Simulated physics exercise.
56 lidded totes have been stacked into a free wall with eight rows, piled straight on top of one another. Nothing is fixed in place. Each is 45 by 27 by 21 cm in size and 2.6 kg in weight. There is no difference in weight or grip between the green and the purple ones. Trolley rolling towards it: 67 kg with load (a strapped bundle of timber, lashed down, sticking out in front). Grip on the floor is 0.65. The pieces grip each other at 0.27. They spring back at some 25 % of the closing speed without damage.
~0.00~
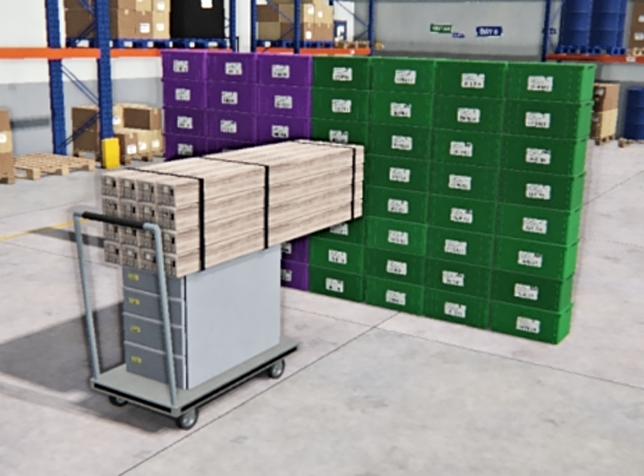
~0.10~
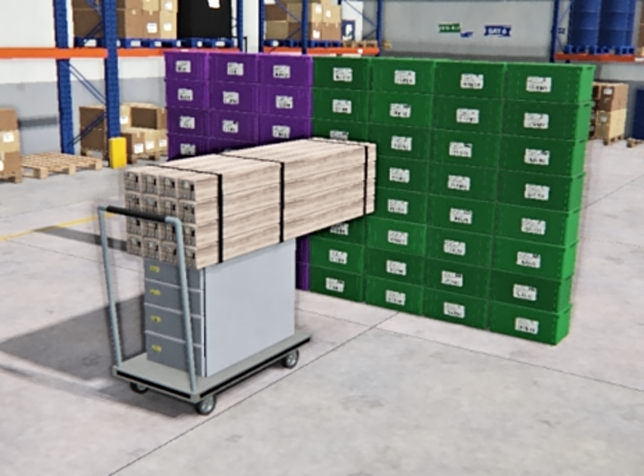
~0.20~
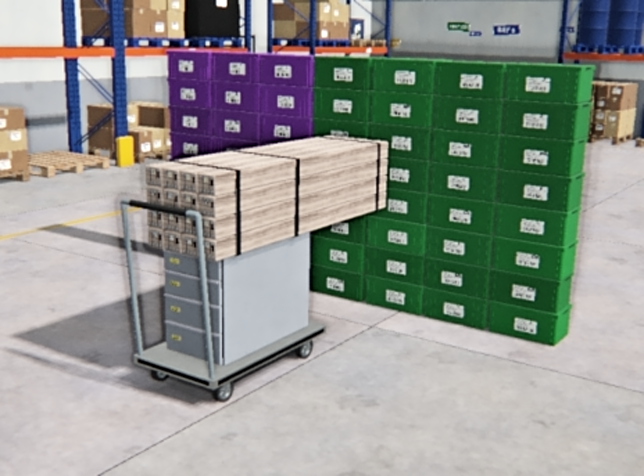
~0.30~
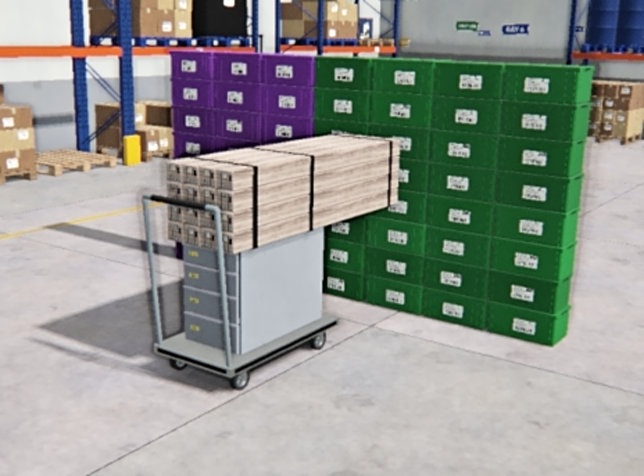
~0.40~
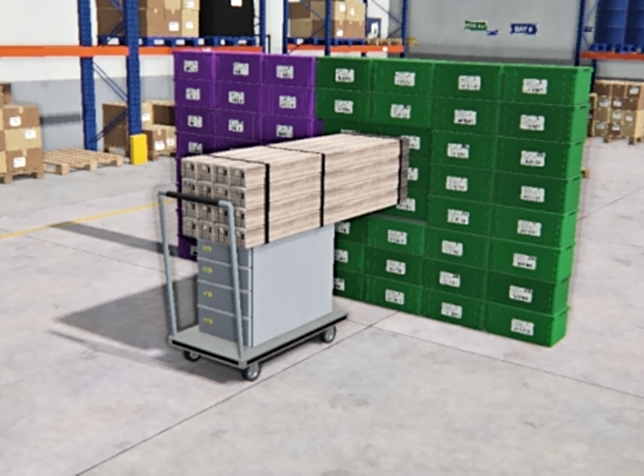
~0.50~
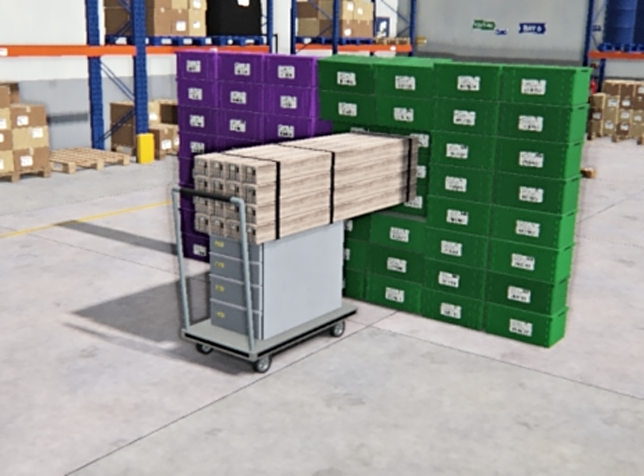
A flat trolley carrying a grey drawered cabinet, with long pale planks strapped in black across its top, rolls away from the viewer towards a tall wall of stacked boxes in a warehouse, seen from slightly above. Purple boxes form the wall's left part and green ones the right, with racking behind. The camera shifts slightly as the planks' front end reaches the green boxes and pushes in, shoving several backwards and tilting some slightly.
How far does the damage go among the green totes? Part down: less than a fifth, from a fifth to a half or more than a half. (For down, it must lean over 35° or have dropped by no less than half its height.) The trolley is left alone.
I'd bet on the fifth-to-half band.
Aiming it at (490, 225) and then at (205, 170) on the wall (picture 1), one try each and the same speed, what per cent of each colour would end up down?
First try then second: Purple 0 and 60, green 40 and 0 per cent.
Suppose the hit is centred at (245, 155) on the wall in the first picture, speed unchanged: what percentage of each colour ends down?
Then purple ends 50 per cent down and green 0 per cent.
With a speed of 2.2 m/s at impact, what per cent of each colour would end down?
You'd end up with purple at 0 per cent down and green at 30 per cent.
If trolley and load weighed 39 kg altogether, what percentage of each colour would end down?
For purple it's 0, for green it's 40 in a hundred.
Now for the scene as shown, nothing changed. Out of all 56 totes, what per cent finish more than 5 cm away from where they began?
30 % shifted.
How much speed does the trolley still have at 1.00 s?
The trolley is doing roughly 0.9 m/s at that moment.
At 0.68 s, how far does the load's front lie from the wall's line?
40 cm.
After 0.68 s, load 41 cm past the wall's line, still rolling; none of the 32 green totes down (0 of 56 in all colours); top green tote leaning 17°, 9 cm lower.
After 1.00 s, load 70 cm past the wall's line, still rolling; 9 of the 32 green totes down (9 of 56 in all colours); top green tote leaning 10°, 25 cm lower.
After 1.84 s, load 89 cm past the wall's line, stopped; 10 of the 32 green totes down (10 of 56 in all colours); top green tote leaning 10°, 26 cm lower; top purple tote shifted 21 mm.
At rest (3.5 s), load 89 cm past the wall's line, stopped; 10 of the 32 green totes down (10 of 56 in all colours); top green tote leaning 10°, 26 cm lower; top purple tote shifted 21 mm. That is 31 per cent. As the last picture would show them, middles, top green tote near (421, 114), top purple tote near (299, 71).
